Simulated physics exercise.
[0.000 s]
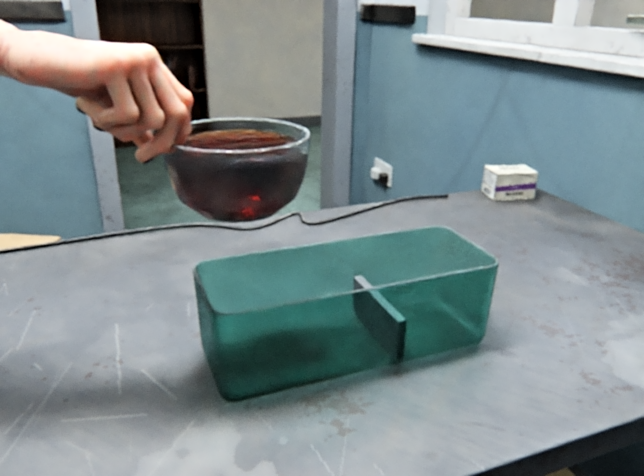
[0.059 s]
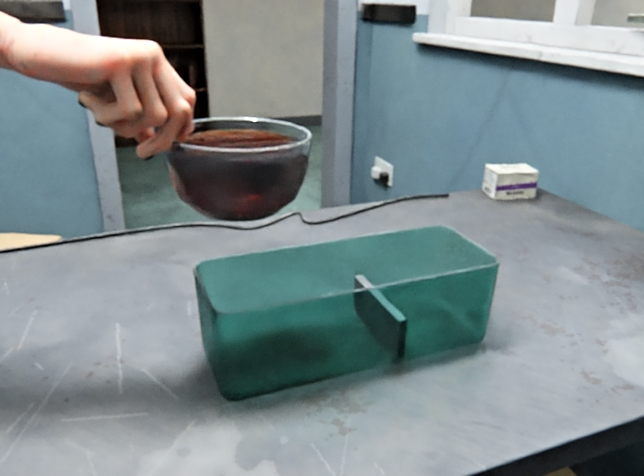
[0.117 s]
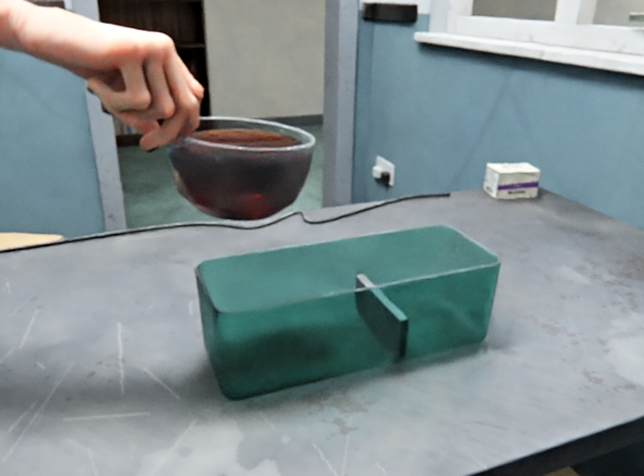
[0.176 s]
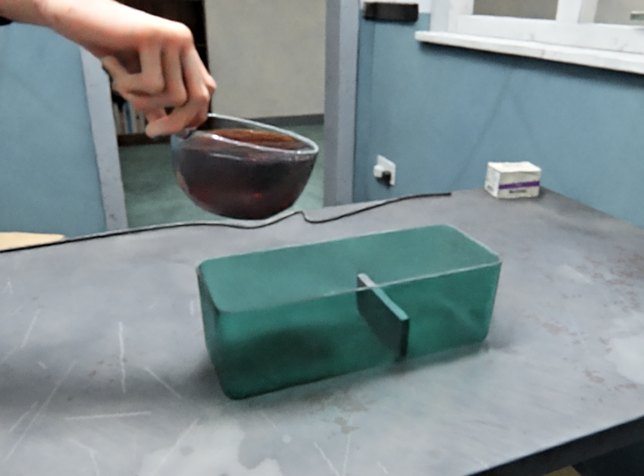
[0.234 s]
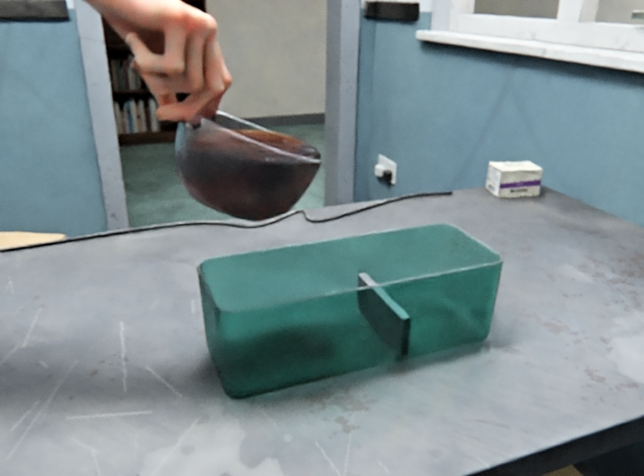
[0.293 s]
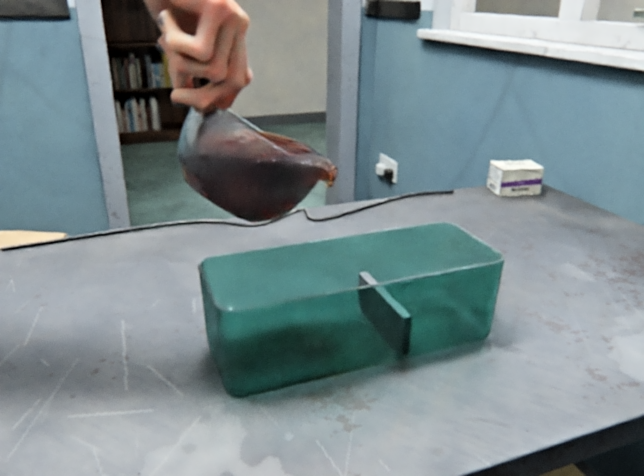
A hand tilts a glass bowl of dark tea rightward above an oblong green basin.
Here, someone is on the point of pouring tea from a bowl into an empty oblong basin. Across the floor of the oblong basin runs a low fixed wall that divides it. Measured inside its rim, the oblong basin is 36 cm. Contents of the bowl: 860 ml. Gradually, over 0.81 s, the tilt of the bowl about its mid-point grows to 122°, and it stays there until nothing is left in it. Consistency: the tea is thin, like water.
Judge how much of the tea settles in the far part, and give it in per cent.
Some 9 per cent settles in the far part.
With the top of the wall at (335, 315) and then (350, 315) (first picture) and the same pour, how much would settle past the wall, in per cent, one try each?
The first try gives 60 percent and the second 45 percent.
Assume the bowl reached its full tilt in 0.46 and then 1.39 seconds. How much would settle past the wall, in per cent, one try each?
I'd say 20 percent on the first go, 5 percent on the next.
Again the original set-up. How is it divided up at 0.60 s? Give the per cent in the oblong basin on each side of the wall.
Lab note: Left near 56 %, right near 1.
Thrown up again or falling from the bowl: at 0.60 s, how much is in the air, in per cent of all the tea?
Roughly 30 %.
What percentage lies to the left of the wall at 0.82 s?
Around 90 in a hundred.
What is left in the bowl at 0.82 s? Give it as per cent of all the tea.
I'd estimate some 0 per cent.
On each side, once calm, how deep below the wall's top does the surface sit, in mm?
Left about 30 mm, while the right is about 52 mm.
By 0.60 s the tilt is 103° and 14 per cent is still to pour, 56 is left of the wall and 1 right of it.
By 0.82 s the tilt is 122° and 0 per cent is still to pour, 89 is left of the wall and 3 right of it.
By 1.06 s the tilt is 122° and 0 per cent is still to pour, 87 is left of the wall and 9 right of it.
By 1.31 s the tilt is 122° and 0 per cent is still to pour, 87 is left of the wall and 9 right of it.
At rest 87 per cent lies left of the wall, 9 right of it and 5 outside.
